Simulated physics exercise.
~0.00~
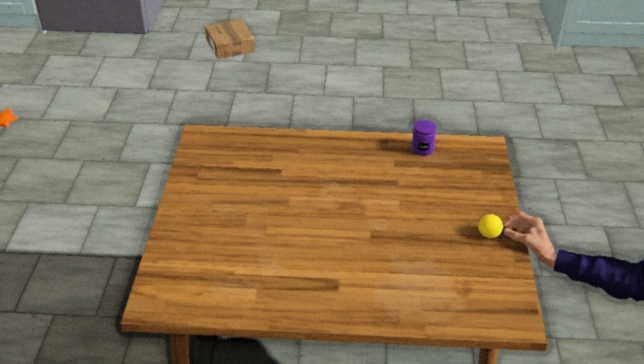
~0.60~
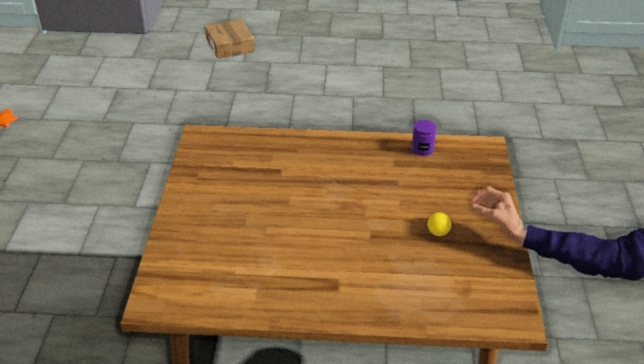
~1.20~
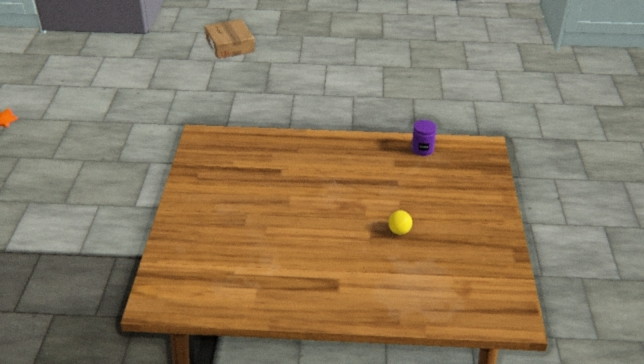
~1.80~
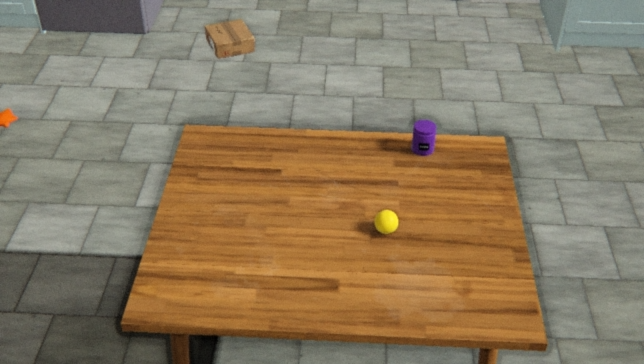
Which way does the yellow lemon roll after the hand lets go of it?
The yellow lemon rolls to the left across the table.
